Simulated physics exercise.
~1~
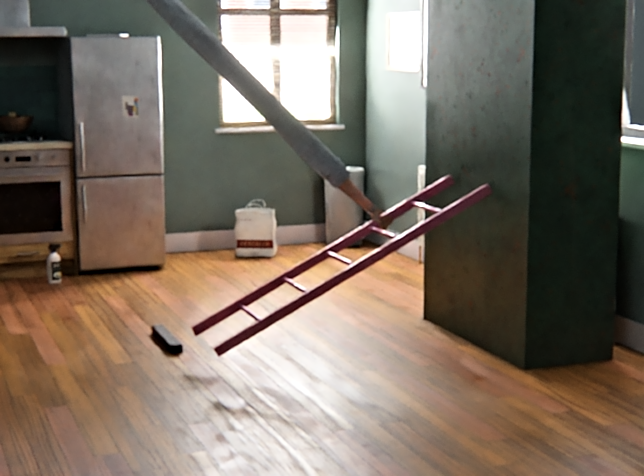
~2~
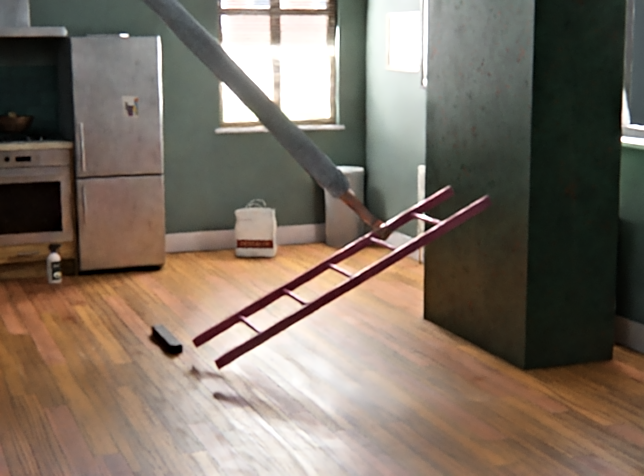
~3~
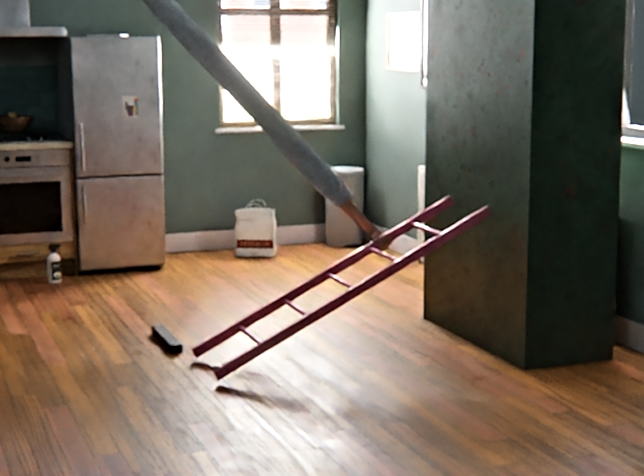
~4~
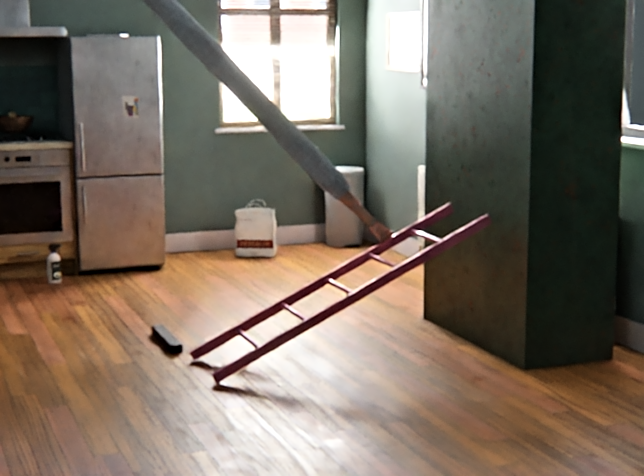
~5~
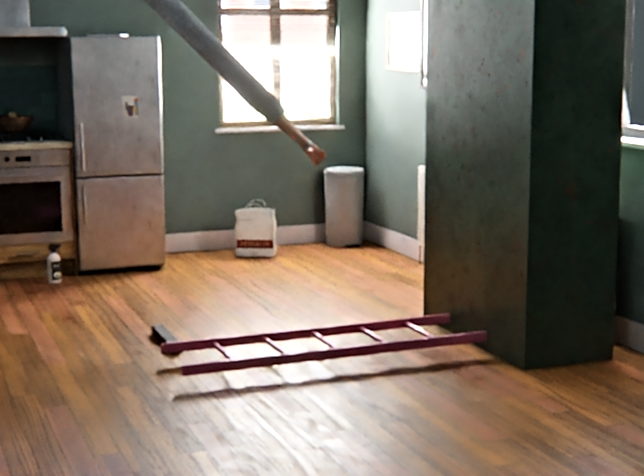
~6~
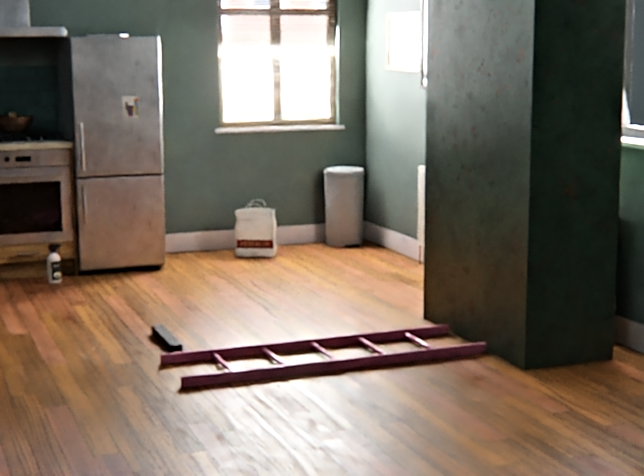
A gray arm lowers a pink ladder, draws back, and the ladder drops flat.
